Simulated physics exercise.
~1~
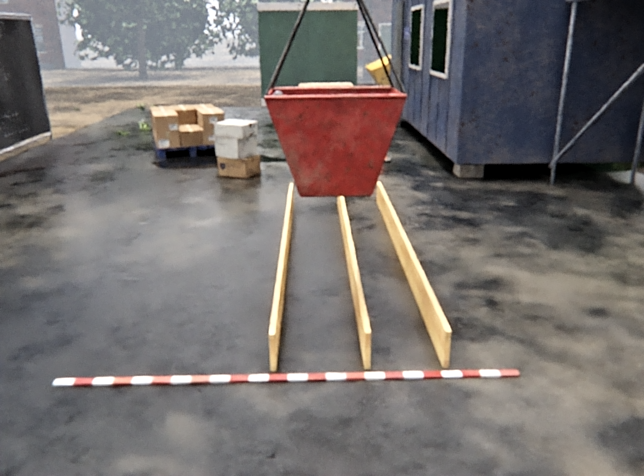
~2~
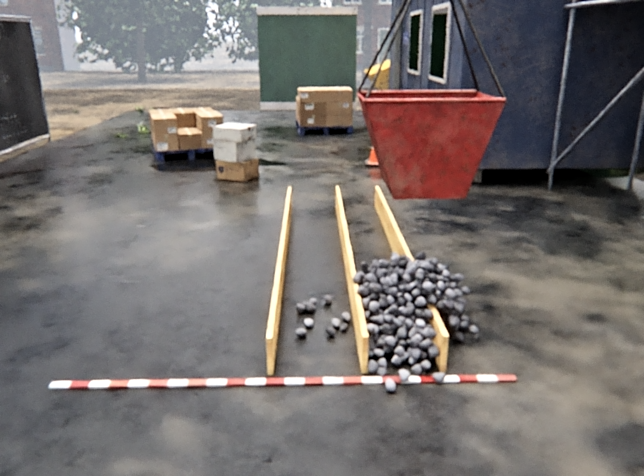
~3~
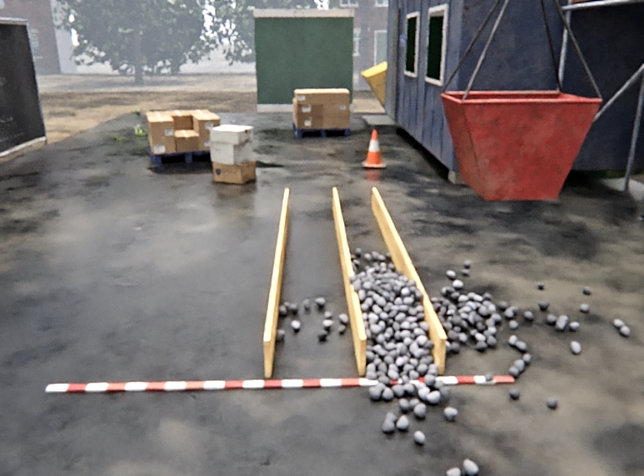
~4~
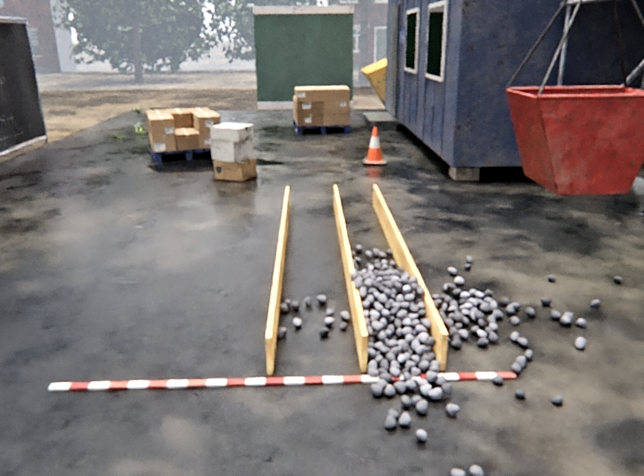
A red crane skip slid to the right above three wooden planks and dumped a load of grey cobbles, most of which piled up in the right bay, while some scattered past the right plank and a few lay in the left bay.
